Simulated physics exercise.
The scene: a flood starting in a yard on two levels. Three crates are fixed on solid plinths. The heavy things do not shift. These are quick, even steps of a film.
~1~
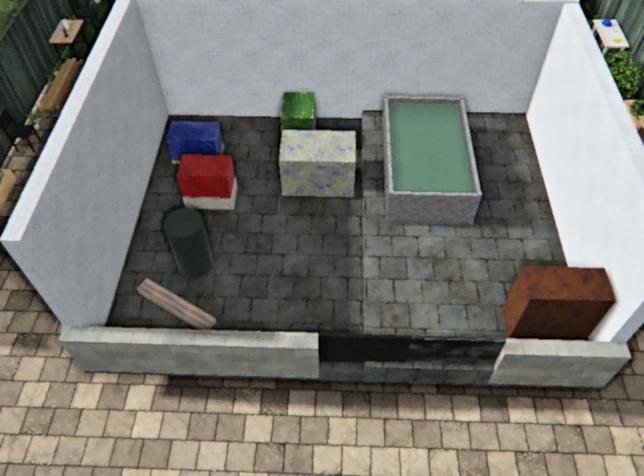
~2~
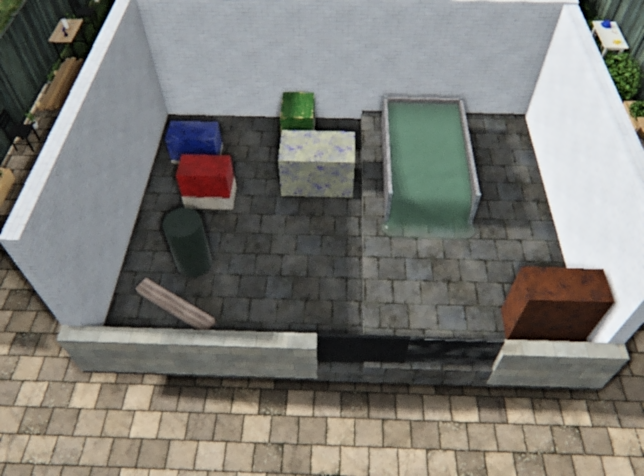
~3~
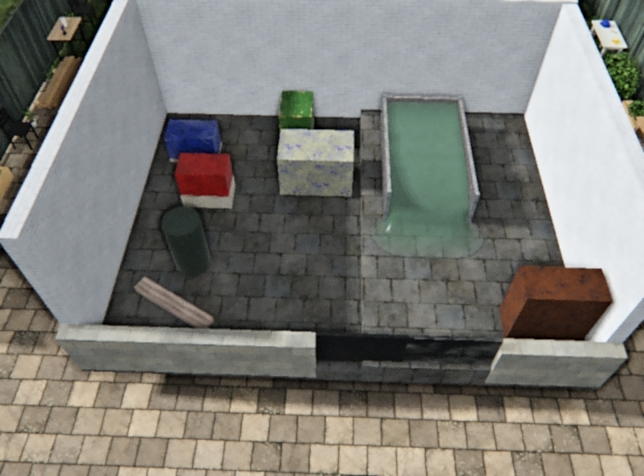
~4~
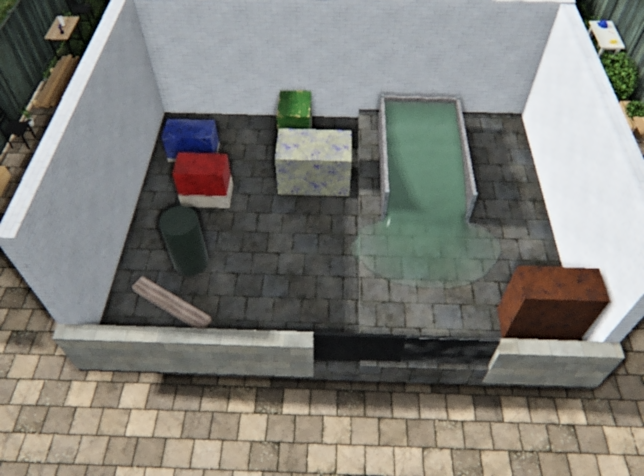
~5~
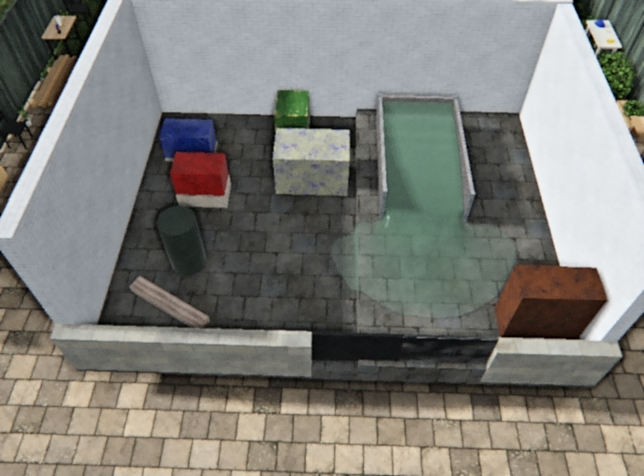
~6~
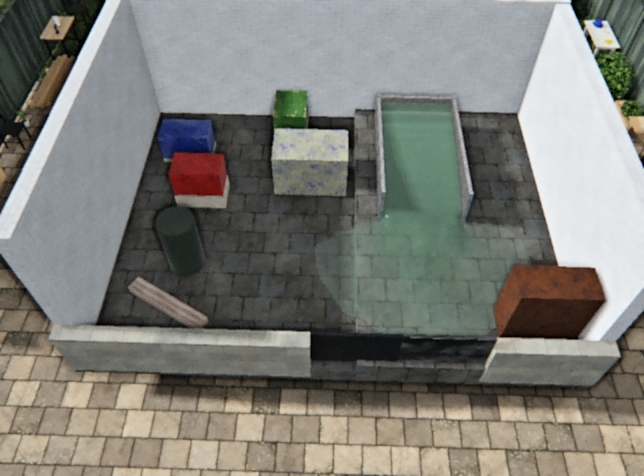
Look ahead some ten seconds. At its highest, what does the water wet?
One by one: The green crate stays dry; the blue crate gets wet; the red crate stays dry.
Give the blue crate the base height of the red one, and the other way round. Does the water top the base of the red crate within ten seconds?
My reading: The red one is topped.
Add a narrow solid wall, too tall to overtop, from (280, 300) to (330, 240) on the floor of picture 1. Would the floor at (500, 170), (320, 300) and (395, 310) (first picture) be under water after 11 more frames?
In that order: Not flooded, under water, covered.
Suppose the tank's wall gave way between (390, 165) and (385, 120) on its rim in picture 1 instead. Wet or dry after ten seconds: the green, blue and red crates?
One by one: Green crate takes water; blue crate is topped; red crate is safe.
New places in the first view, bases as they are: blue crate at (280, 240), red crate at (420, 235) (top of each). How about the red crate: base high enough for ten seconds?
The red crate ends up wet.
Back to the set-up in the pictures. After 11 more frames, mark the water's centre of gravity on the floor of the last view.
Close to (417, 252).
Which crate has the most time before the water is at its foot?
Last comes the one in green.
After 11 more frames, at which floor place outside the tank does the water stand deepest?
Near (561, 356).
A moment on, water covers 25 % of the floor; the green crate not reached, the blue crate not reached, the red crate not reached.
Next, water covers 30 % of the floor; the green crate not reached, the blue crate not reached, the red crate not reached.
Then, water covers 50 % of the floor; the green crate not reached, the blue crate not reached, the red crate not reached.
Later, water covers 80 % of the floor; the green crate not reached, the blue crate water round its plinth, the red crate water round its plinth.
In the end, water covers 95 % of the floor; the green crate stayed above the water, the blue crate was topped, the red crate stayed above the water.
